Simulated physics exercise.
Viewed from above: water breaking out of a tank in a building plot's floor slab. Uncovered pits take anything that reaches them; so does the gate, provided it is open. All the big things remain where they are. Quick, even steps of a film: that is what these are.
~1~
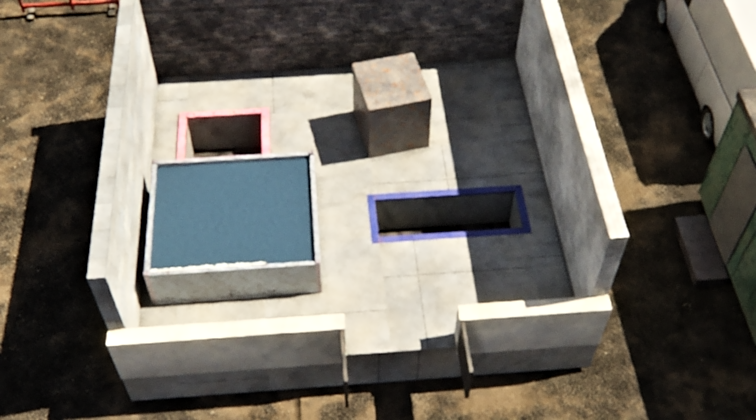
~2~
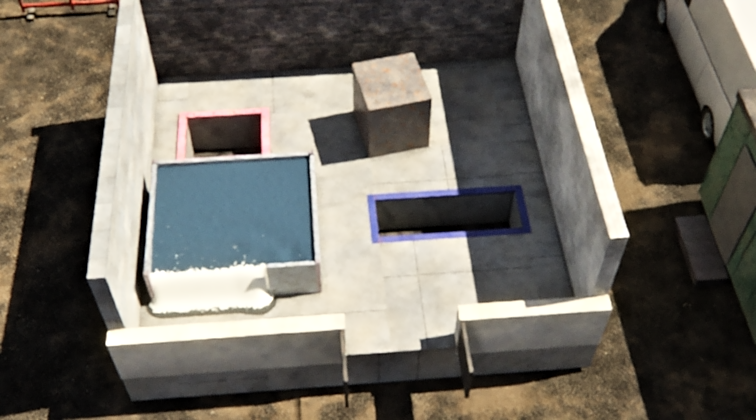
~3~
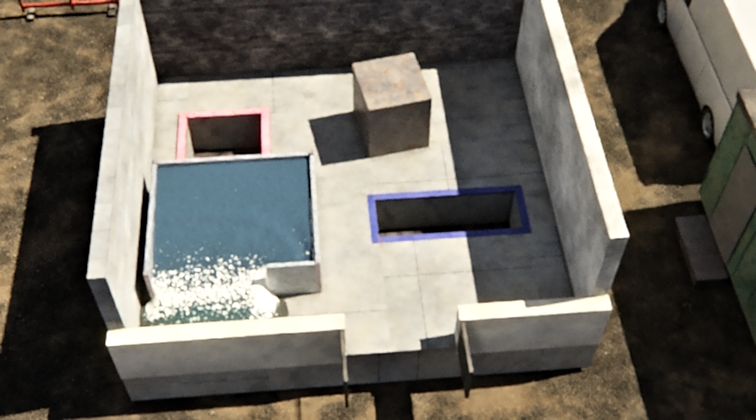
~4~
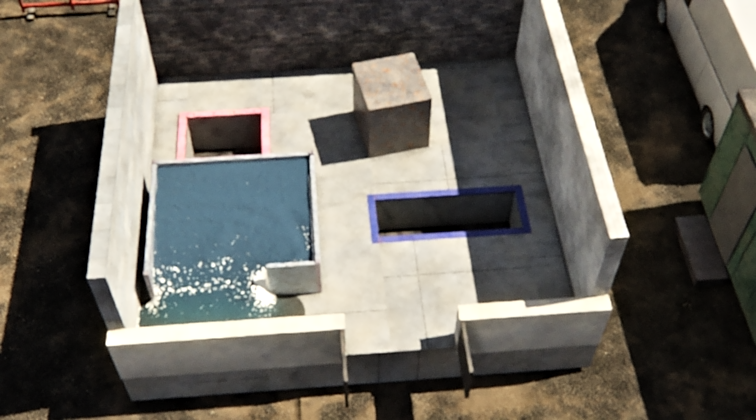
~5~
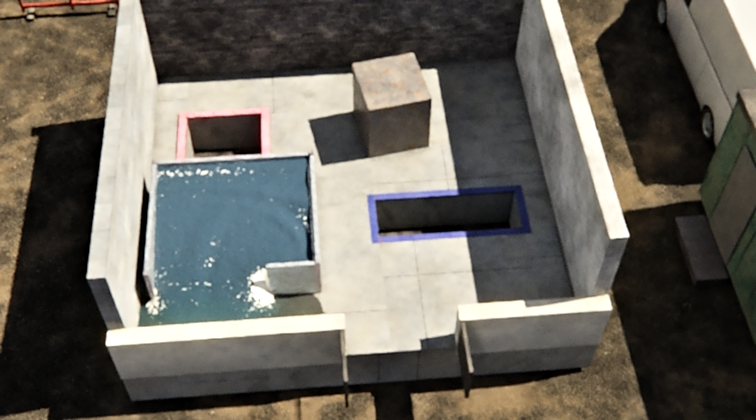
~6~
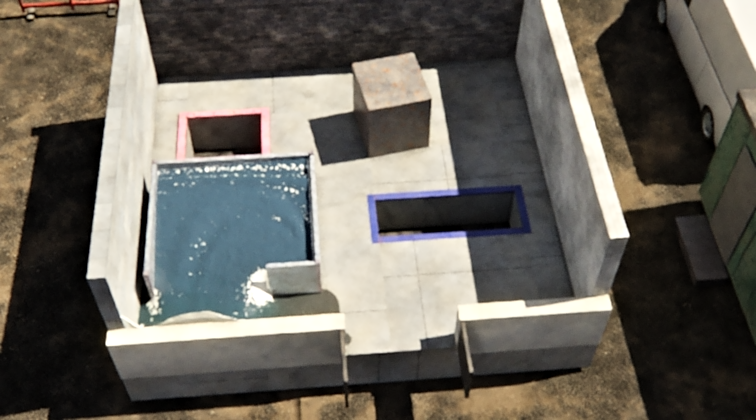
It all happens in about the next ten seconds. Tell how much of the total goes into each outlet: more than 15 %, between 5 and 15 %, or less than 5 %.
Where it goes: The gate gets between 5 and 15 %; the blue pit gets more than 15 %; the pink pit gets less than 5 %.
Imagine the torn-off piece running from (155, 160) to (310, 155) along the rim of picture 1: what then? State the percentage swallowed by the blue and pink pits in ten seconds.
Blue about 10 %, pink about 50 %.
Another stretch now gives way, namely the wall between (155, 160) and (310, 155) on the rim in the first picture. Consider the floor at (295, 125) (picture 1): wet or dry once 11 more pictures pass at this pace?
Submerged.
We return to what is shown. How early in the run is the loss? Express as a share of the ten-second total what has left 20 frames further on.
I'd put it near 25 in a hundred.
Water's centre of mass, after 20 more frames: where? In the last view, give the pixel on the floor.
Close to (282, 254).
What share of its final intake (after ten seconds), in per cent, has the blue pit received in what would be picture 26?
Near 20 per cent, give or take.
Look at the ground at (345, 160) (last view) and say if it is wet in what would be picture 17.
Looking at that place, I'd say still bare.
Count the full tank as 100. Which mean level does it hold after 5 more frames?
It works out to roughly 62 percent.
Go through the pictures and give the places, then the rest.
The first picture shows still water in the tank at (233, 214).
In the second picture, water pours out at (212, 289) and has run to (153, 308).
In the third picture, water pours out at (212, 290) and has run to (140, 326).
In the fourth picture, the front is at a hidden place, out from the gap at (212, 290).
In the fifth picture, water pours out at (212, 290) and has run to a hidden place.
In the sixth picture, the front is at a hidden place, out from the gap at (212, 290).
A moment on, water covers 20 % of the floor; the gate 0 %, the blue pit 0 %, the pink pit 0 %.
Next, water covers 35 % of the floor; the gate 1 %, the blue pit 1 %, the pink pit 0 %.
Then, water covers 50 % of the floor; the gate 2 %, the blue pit 4 %, the pink pit 1 %.
Later, water covers 80 % of the floor; the gate 5 %, the blue pit 13 %, the pink pit 1 %.
In the end, water covers 95 % of the floor; the gate 8 %, the blue pit 23 %, the pink pit 2 %.
